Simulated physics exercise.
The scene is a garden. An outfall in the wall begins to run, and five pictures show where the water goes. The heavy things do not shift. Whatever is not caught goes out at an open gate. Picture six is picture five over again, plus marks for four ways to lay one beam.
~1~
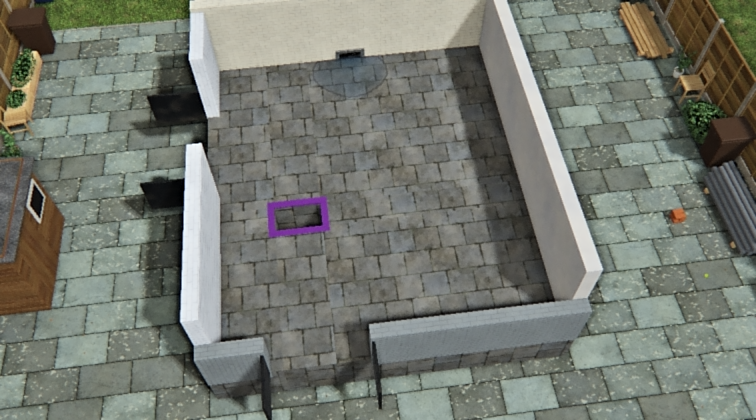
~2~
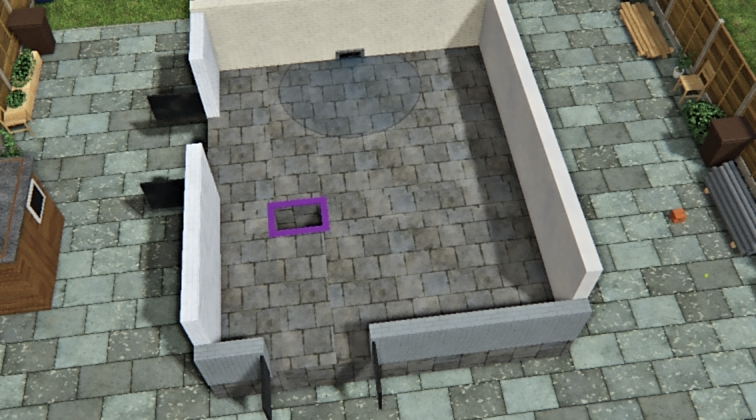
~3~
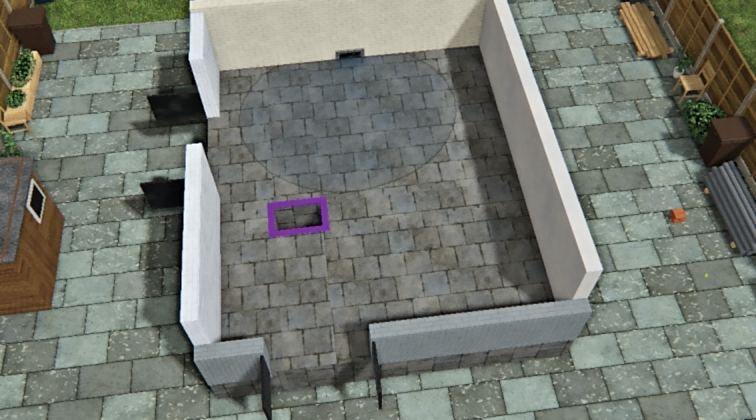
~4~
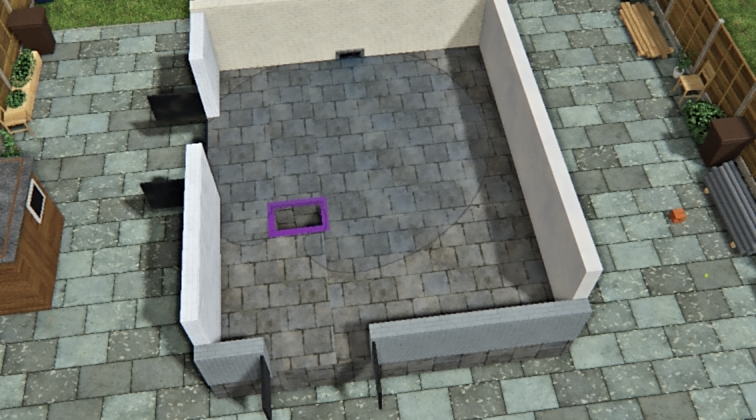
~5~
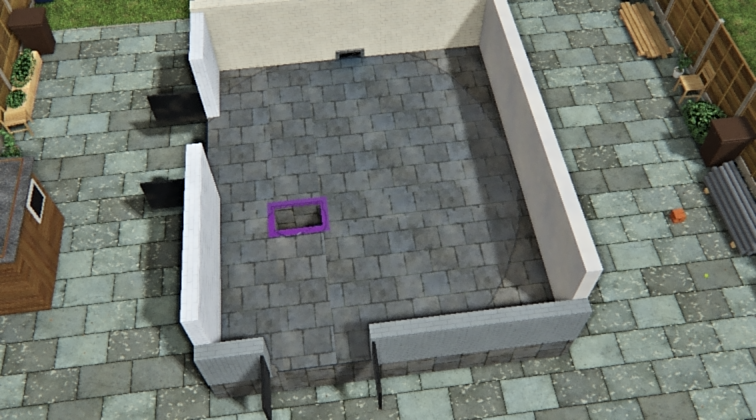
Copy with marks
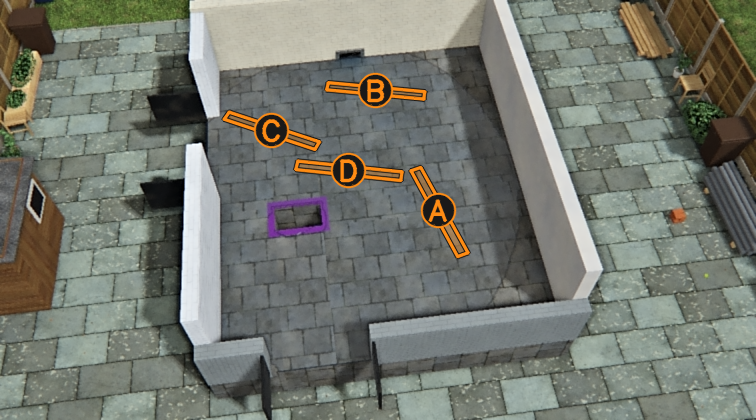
To begin with, a small wet patch darkens the paving beside an opening in the back wall of a walled garden enclosure. The patch widens in a rounded shape across the slabs toward the purple-edged drain pit. It then reaches the pit and spreads past it, covering most of the enclosed ground.
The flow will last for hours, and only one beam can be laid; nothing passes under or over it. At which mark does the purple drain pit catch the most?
Go for A.
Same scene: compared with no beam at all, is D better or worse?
Place D is worse.
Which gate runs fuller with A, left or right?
The right one.
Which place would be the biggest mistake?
That is place D.
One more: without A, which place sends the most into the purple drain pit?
The answer is C.
On the marked copy, A from (415, 169) to (462, 254); B from (327, 86) to (424, 95); C from (226, 115) to (317, 145); D from (296, 165) to (401, 176).
If A is chosen, about 22 % of the stream goes into the purple drain pit, about 78 % out by the gates.
If B is chosen, about 8 % of the stream goes into the purple drain pit, about 91 % out by the gates.
If C is chosen, about 12 % of the stream goes into the purple drain pit, about 86 % out by the gates.
If D is chosen, about 3 % of the stream goes into the purple drain pit, about 97 % out by the gates.
